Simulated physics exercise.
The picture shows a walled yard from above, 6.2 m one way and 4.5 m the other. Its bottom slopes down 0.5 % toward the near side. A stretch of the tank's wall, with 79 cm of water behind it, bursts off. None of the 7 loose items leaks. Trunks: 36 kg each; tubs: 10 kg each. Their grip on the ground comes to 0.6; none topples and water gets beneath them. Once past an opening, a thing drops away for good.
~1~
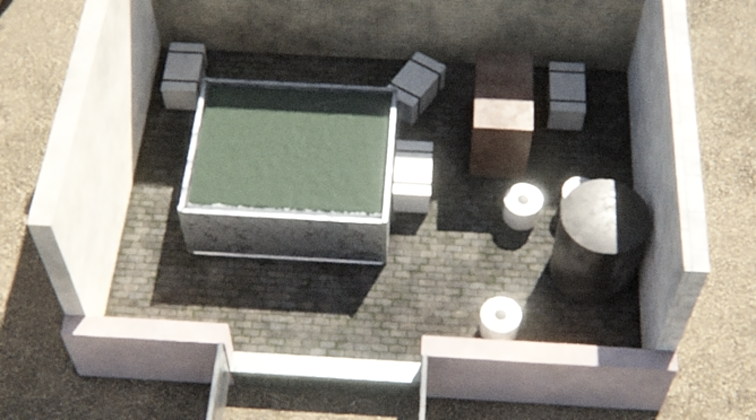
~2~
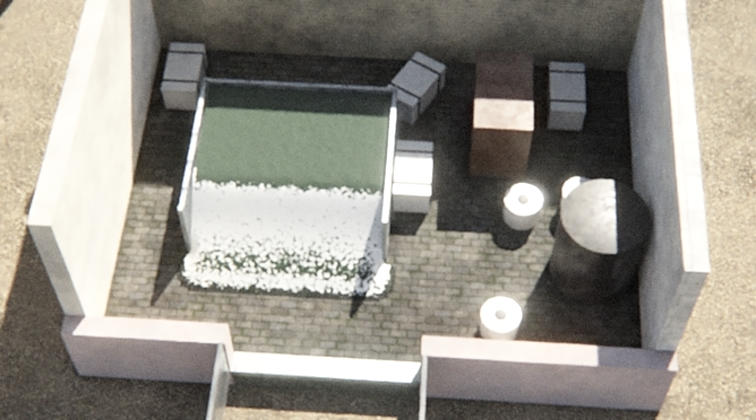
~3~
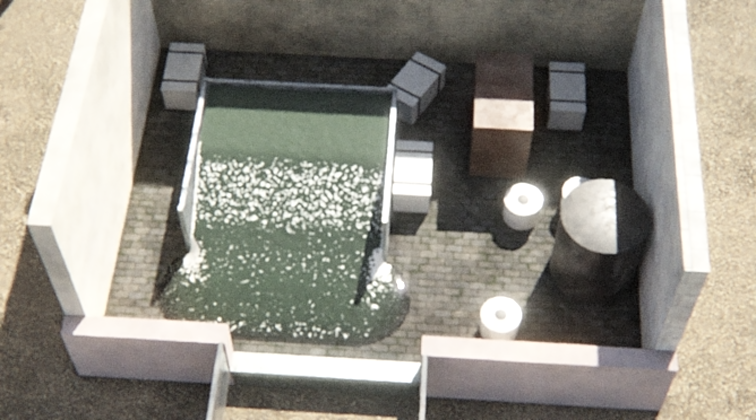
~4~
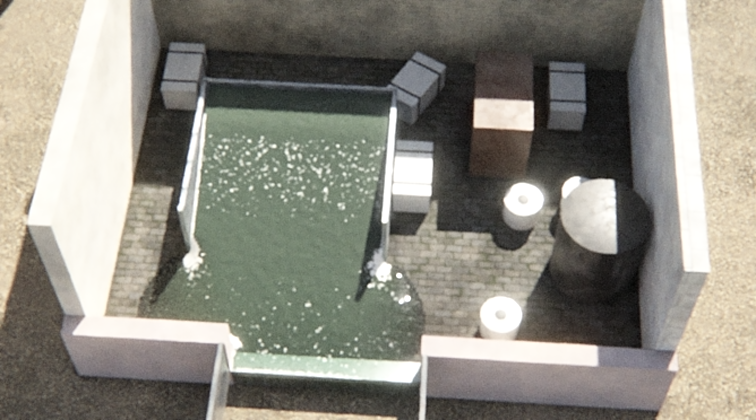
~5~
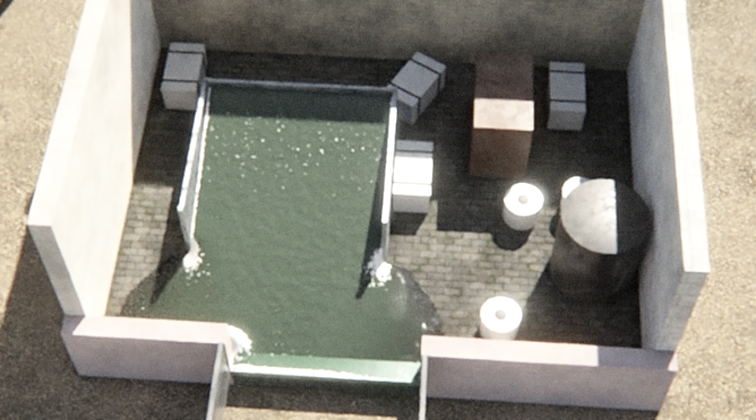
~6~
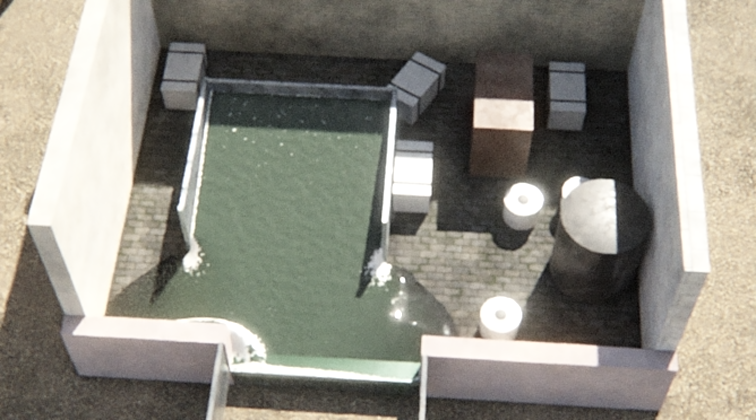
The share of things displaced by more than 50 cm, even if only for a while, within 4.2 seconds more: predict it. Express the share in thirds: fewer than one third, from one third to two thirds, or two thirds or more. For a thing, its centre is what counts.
We'll see only a small share moved that far, short of a third.
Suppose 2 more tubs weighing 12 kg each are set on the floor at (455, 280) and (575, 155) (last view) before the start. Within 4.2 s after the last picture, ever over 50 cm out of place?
Taking them in order: Below the mark and below the mark.
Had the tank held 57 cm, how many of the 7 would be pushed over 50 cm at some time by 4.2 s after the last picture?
1.
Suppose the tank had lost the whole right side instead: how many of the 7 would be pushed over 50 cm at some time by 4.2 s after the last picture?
Then 7 of them would.
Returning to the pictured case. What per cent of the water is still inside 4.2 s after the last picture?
Around 40 % of the water.
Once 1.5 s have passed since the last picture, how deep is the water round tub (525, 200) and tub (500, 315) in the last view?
Depth approx. 0 cm / 4 cm.
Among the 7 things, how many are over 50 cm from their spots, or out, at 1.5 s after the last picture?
Count: 0.
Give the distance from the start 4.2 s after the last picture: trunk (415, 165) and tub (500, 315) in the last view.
First: 0 cm. Second: 5 cm.
Then, 0.4 s after the last picture 0 of 7 are over 50 cm from their spots; 0 afloat.
Then, 1.5 s after the last picture 0 of 7 are over 50 cm from their spots; 0 afloat.
Then, 2.8 s after the last picture 0 of 7 are over 50 cm from their spots; 1 afloat.
Then, 4.2 s after the last picture 1 of 7 are over 50 cm from their spots, and 1 have been at some point; 0 afloat.
